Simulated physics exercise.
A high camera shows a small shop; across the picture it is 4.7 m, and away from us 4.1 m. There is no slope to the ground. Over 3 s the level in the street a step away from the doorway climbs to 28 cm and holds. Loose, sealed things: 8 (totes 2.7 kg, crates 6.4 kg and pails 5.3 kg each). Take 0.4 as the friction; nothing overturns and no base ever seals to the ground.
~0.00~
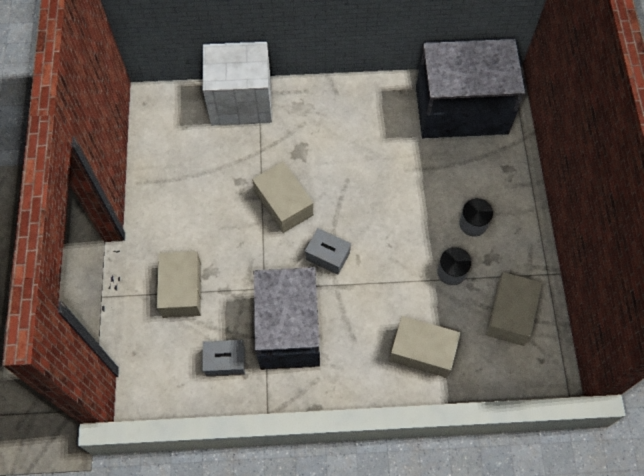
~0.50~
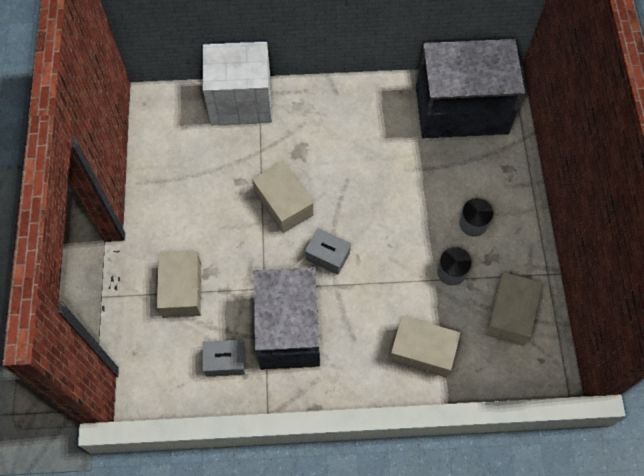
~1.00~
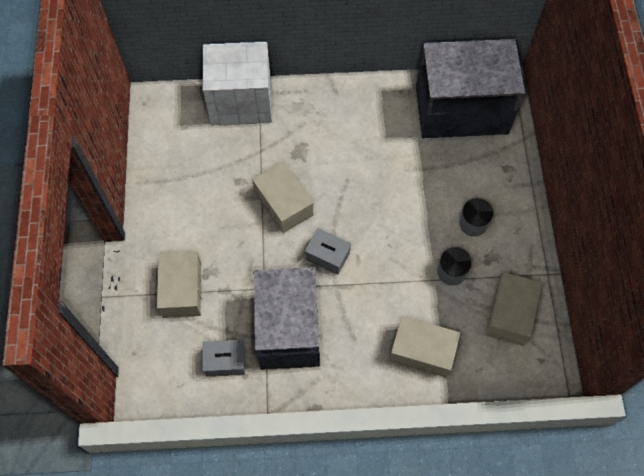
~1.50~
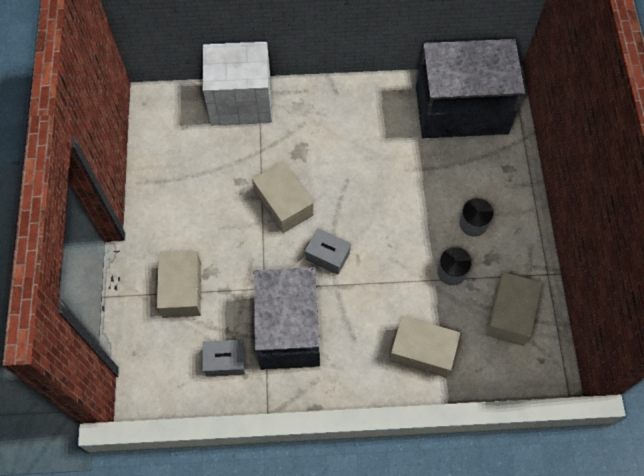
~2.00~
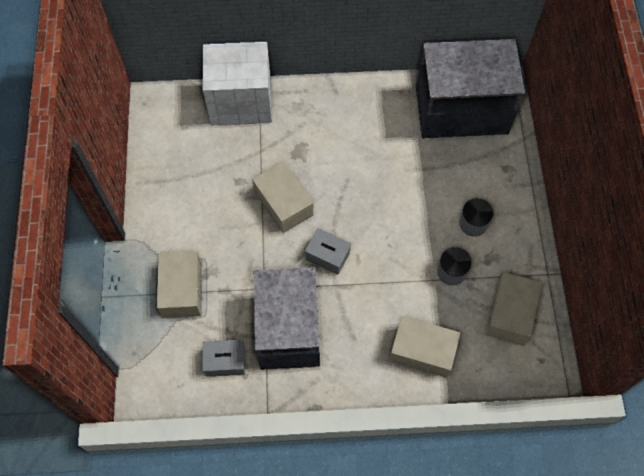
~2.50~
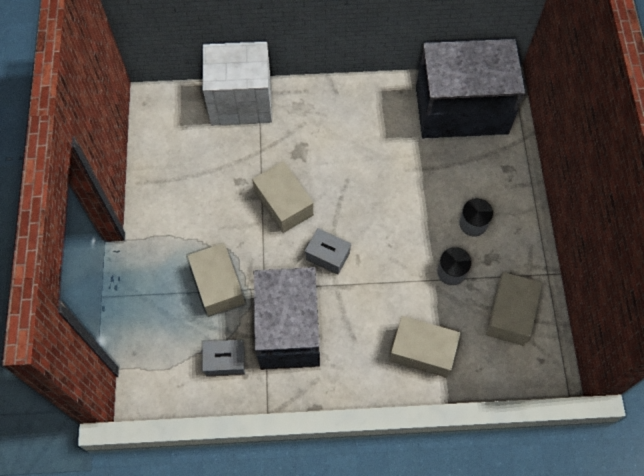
The clip opens on a small brick-walled shop seen from above, its boxes and dark round containers still on a dry floor. The ground outside turns blue with water, which then enters through the left doorway and spreads across the floor, shifting the nearest tan box to the right and turning it slightly.
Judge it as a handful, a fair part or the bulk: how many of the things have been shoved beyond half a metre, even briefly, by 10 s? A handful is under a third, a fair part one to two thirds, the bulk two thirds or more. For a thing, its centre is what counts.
It looks set to land in the top band, two thirds and beyond.
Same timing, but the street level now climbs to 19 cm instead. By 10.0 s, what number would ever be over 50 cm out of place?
Result: 5.
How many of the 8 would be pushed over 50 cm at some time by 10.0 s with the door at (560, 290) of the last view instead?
Count: 8.
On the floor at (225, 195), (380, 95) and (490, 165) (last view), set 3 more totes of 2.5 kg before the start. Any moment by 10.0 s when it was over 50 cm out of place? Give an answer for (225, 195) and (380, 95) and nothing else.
So the first ends up beyond that distance while the second ends up within that distance.
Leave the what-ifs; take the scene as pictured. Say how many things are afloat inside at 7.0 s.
Then: 8.
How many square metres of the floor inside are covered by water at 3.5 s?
Flooded: Near 5.0 m2.
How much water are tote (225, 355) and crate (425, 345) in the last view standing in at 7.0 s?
Depth approx. 6 cm / 8 cm.
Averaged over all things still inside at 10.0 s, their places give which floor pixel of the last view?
About (450, 295).
After 3.5 s 2 of 8 are over 50 cm from their spots; 1 afloat.
After 4.5 s 4 of 8 are over 50 cm from their spots; 2 afloat.
After 7.0 s 6 of 8 are over 50 cm from their spots; 8 afloat.
After 10.0 s 8 of 8 are over 50 cm from their spots, and 8 have been at some point; 8 afloat.
